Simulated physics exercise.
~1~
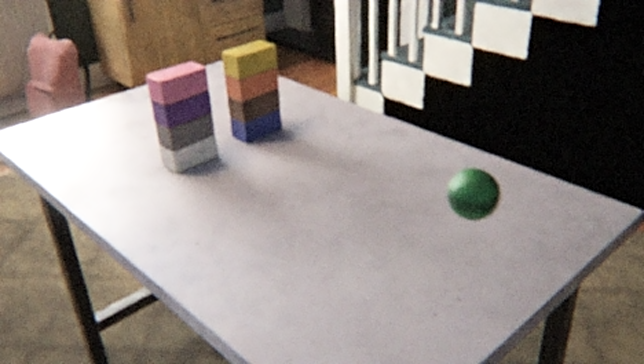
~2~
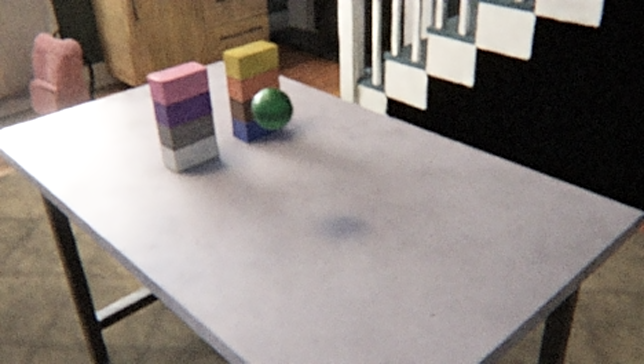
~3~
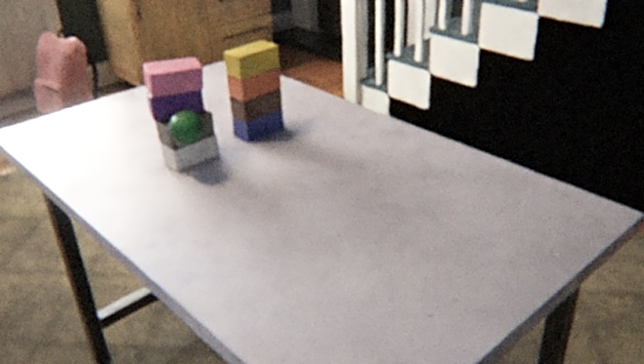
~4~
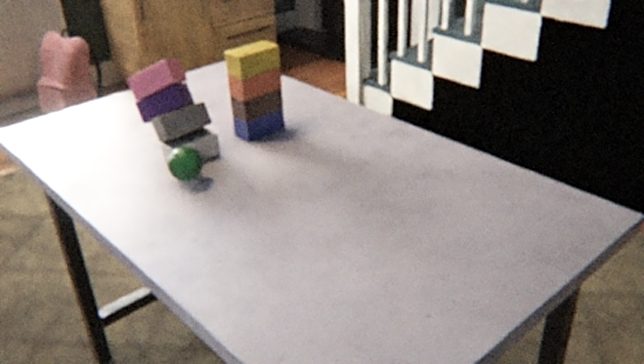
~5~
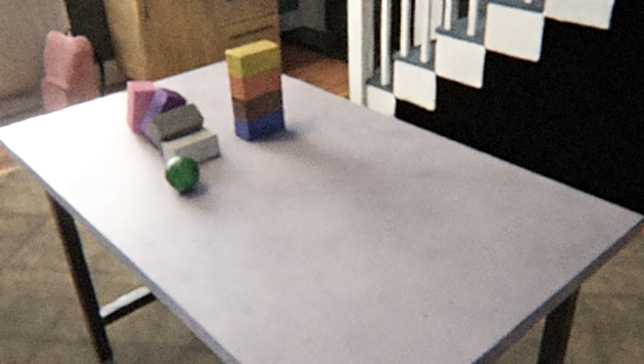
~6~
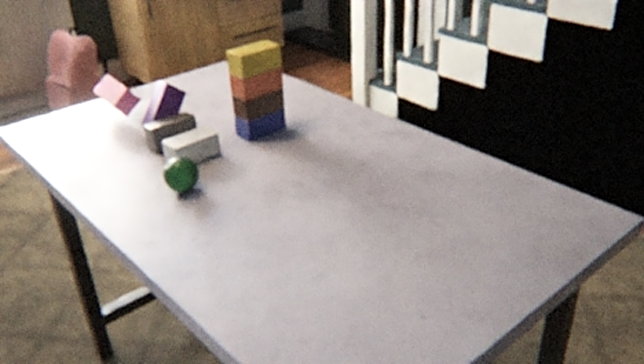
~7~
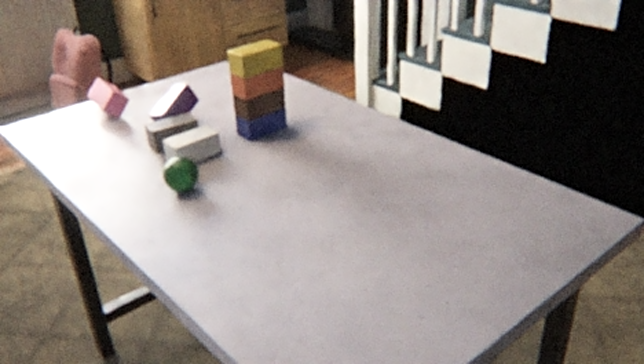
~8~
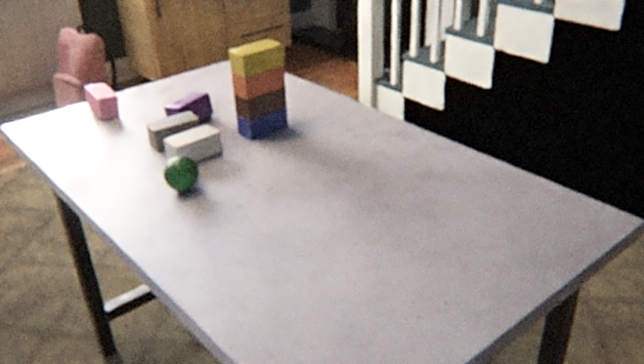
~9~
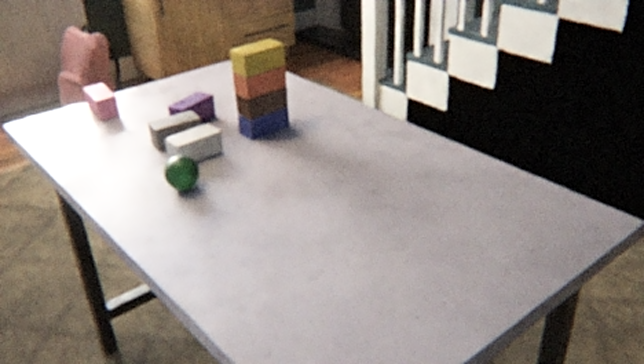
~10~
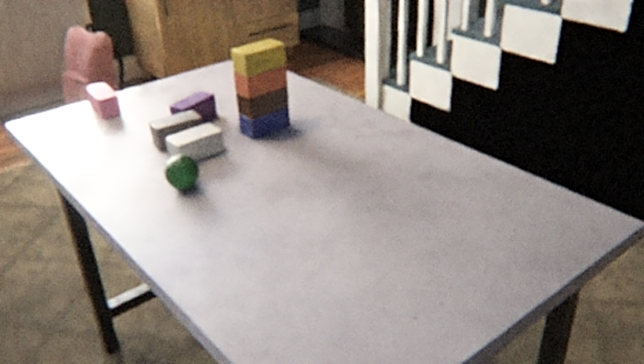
A green ball flies left into the nearer stack, toppling its top three blocks.
